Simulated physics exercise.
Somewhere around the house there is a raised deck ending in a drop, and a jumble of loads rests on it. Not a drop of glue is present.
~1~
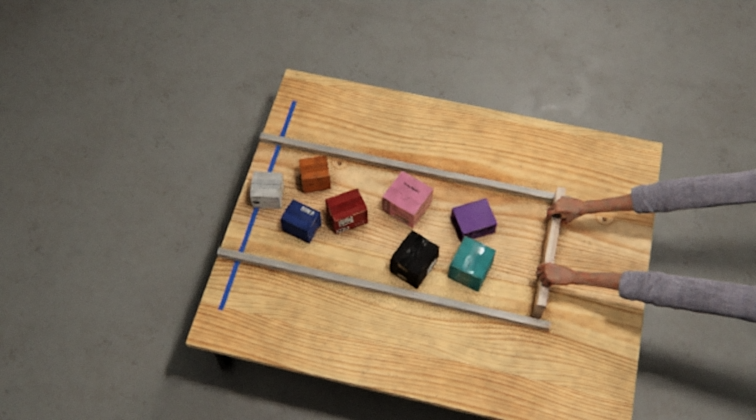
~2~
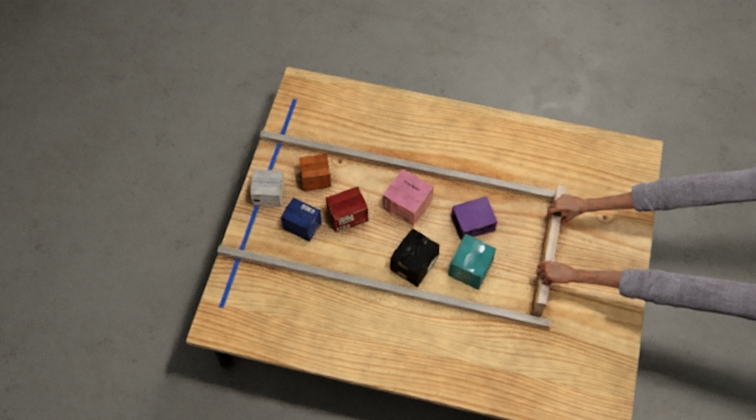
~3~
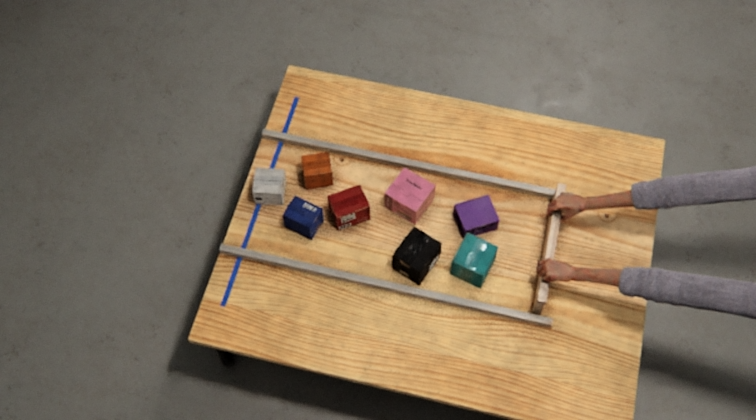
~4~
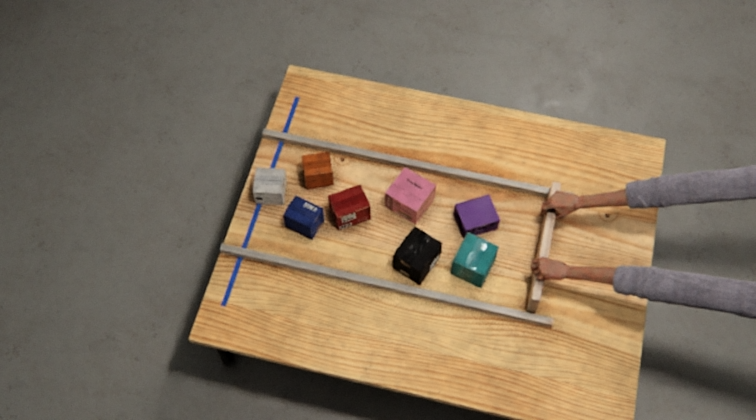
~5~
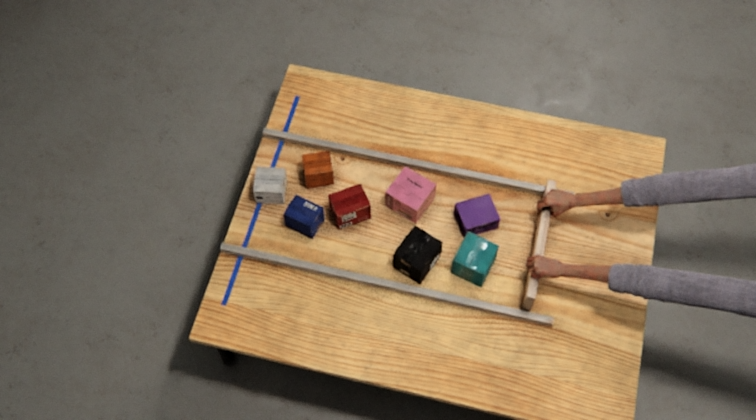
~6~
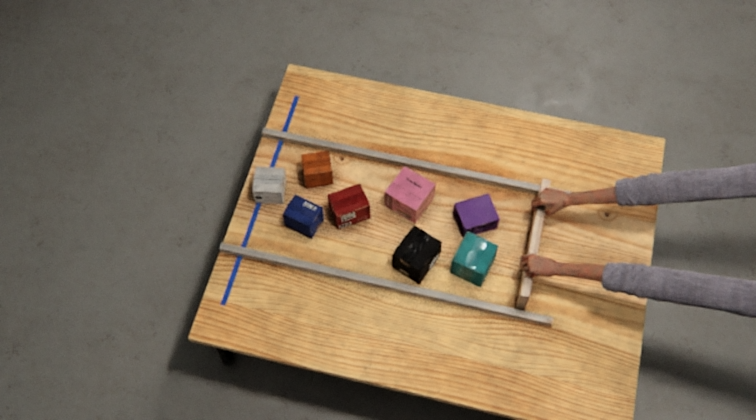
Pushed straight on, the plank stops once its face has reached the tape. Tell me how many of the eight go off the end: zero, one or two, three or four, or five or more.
The answer is five or more.
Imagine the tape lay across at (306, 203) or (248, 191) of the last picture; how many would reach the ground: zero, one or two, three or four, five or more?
First place: 3 or 4; second place: Five or more.
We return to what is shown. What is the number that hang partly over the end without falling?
Answer: 2.
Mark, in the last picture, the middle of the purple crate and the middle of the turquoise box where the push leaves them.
Listed as asked: First (255, 158), and then (235, 211).
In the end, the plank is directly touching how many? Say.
Tally at the end: 2.
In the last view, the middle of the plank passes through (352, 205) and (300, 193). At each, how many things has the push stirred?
I get 7 at the one place and 8 at the other.
A little later, none off yet; white parcel at rest near (270, 186); orange parcel at rest near (317, 170); blue box at rest near (303, 217).
Next, none off yet; white parcel at rest near (270, 186); orange parcel shifted about its own width near (277, 157); blue box shifted about its own width near (265, 212).
When it is over, the number that fall off is five or more; down, black parcel, pink box, red parcel, blue box, orange parcel and white parcel.
